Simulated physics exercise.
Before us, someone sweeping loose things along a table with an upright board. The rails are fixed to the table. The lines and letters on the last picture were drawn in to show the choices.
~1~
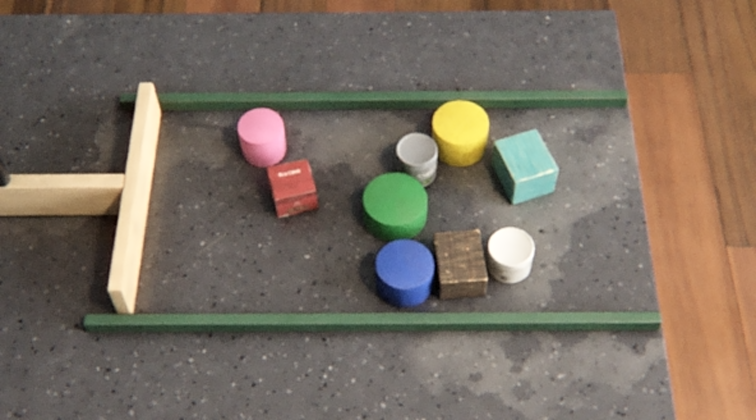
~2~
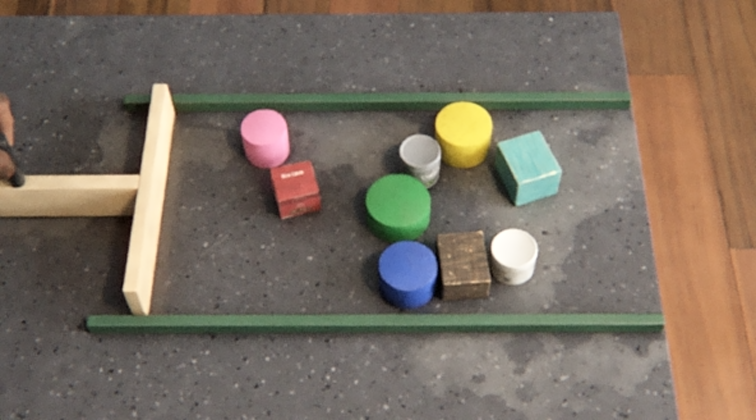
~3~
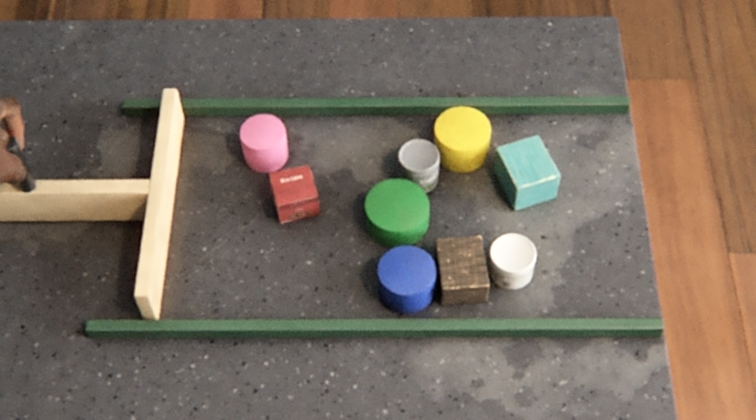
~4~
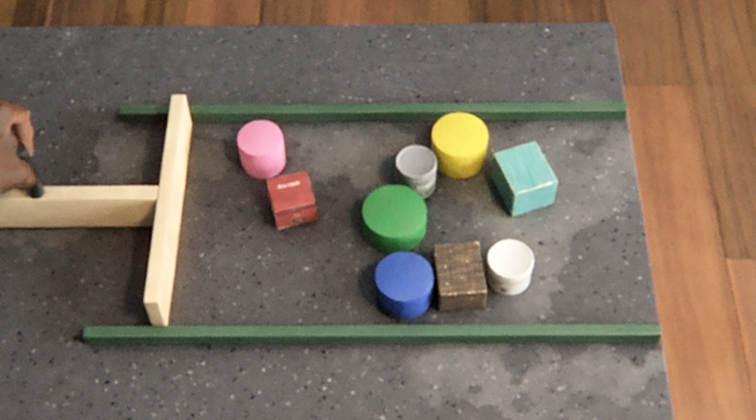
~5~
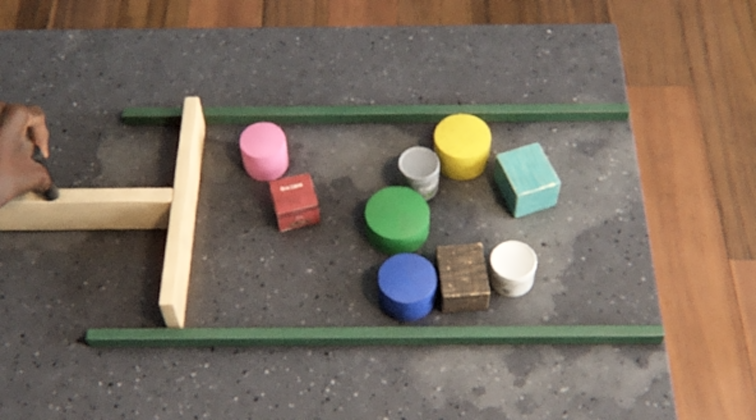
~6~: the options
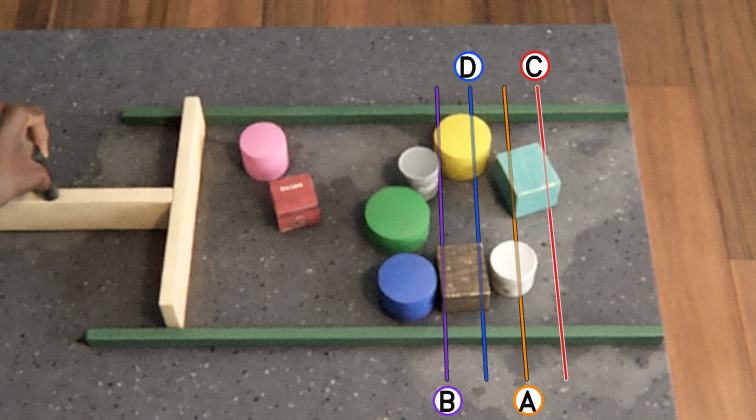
An upright wooden board slides slowly to the right between two green rails, with a hand coming into view at the left, gripping its handle. The board draws nearer to the pink pot and red packet but touches nothing, while the tins, pots, tub and blocks stay in their places on the table.
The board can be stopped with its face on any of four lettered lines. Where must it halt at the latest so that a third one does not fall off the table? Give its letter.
The farthest such stop is C.
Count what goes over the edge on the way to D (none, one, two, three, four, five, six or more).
In all, none.
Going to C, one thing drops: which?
The white tub.
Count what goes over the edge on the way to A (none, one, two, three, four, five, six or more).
In all, none.
On the marked copy, A at (514, 221); B at (442, 221); C at (551, 220); D at (477, 221).
Following C. Soon after the start, board (313, 193); pink pot (346, 152); red packet (343, 202).
Later, board (445, 192); white tub (571, 258); turquoise block (549, 177).
In the end, board (549, 191); white tub over the edge; turquoise block (628, 173); one fallen.
As for the rest, A is within the limit but short; B is within the limit but short; D is within the limit but short.
